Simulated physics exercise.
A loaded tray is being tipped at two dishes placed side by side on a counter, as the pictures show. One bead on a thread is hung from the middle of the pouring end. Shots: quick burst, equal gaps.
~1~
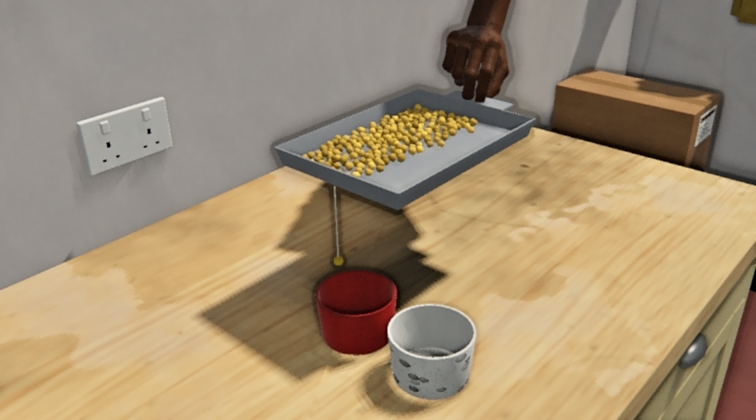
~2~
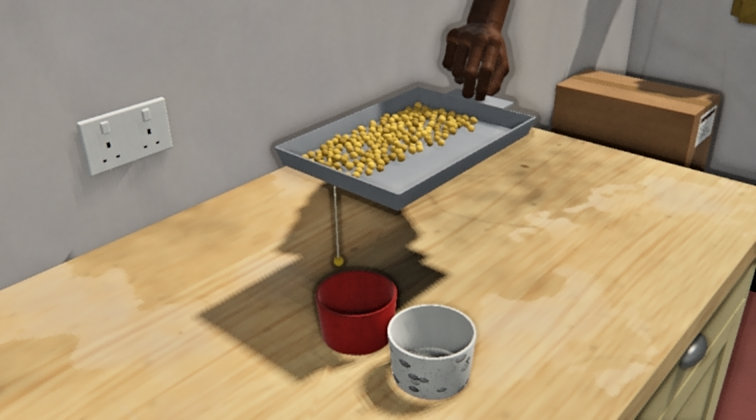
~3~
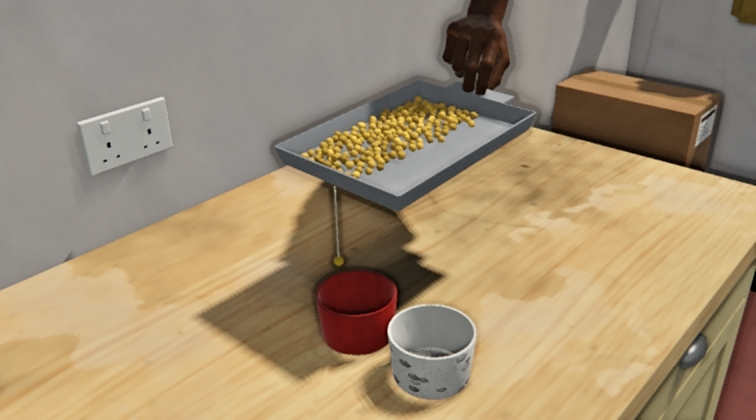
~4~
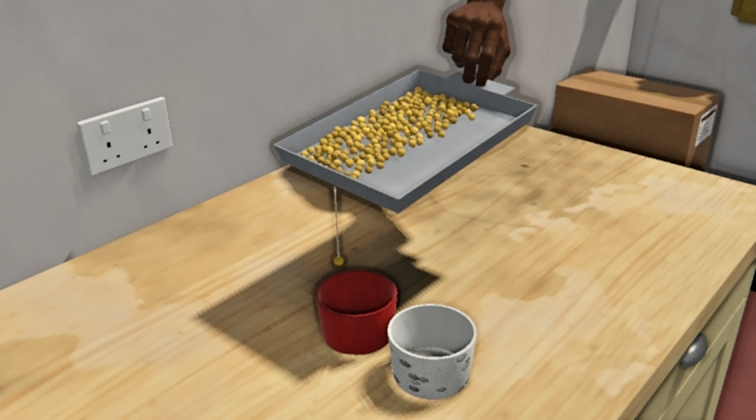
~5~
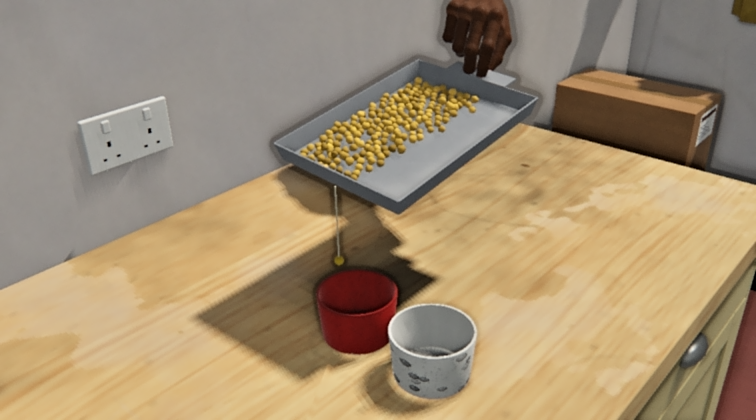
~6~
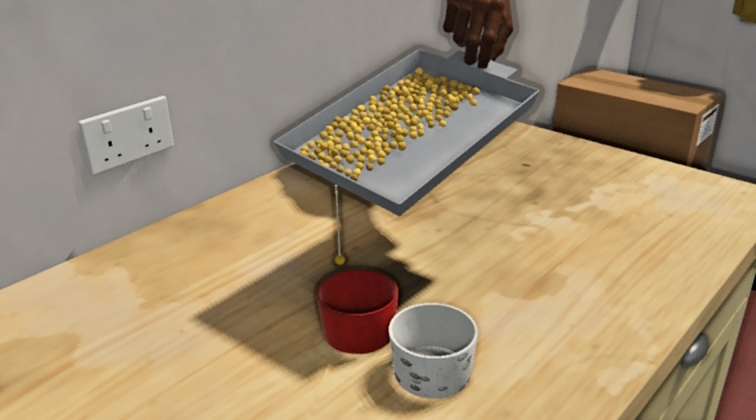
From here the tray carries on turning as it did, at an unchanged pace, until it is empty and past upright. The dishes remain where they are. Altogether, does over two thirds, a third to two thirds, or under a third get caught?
I expect the dishes to end up with a share of one to two thirds of the load.
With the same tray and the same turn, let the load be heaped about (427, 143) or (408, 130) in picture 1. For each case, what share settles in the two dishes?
It's 60 percent the first time and 60 percent the second.
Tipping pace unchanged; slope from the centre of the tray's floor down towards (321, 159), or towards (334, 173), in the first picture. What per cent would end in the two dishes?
Lab note: Case 1 near 0 %, case 2 near 0 %.
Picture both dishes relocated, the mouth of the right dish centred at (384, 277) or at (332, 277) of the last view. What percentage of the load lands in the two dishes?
Roughly 20 % and 10 %.
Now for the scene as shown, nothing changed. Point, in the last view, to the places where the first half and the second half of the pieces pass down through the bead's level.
Near (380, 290) to start, and near (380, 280) afterwards.
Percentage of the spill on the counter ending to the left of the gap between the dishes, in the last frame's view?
Close to 60 per cent of the spill, I think.
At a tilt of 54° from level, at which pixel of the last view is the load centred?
The middle of the pieces lands at roughly (380, 159).
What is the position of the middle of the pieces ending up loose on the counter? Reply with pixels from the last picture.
Approximate centre, last frame: (364, 367).
Just after the last frame, tray tipped steeply; almost all on the tray; just a few in the air.
A moment on, tray tipped right over; almost all on the tray; just a few in the right dish; just a few in the left dish; just a few outside both; just a few in the air.
Further on, tray tipped past a quarter turn; about a tenth in the right dish; roughly half in the left dish; roughly half outside both.
When it is over, tray tipped past a quarter turn; about a tenth in the right dish; roughly half in the left dish; roughly half outside both.
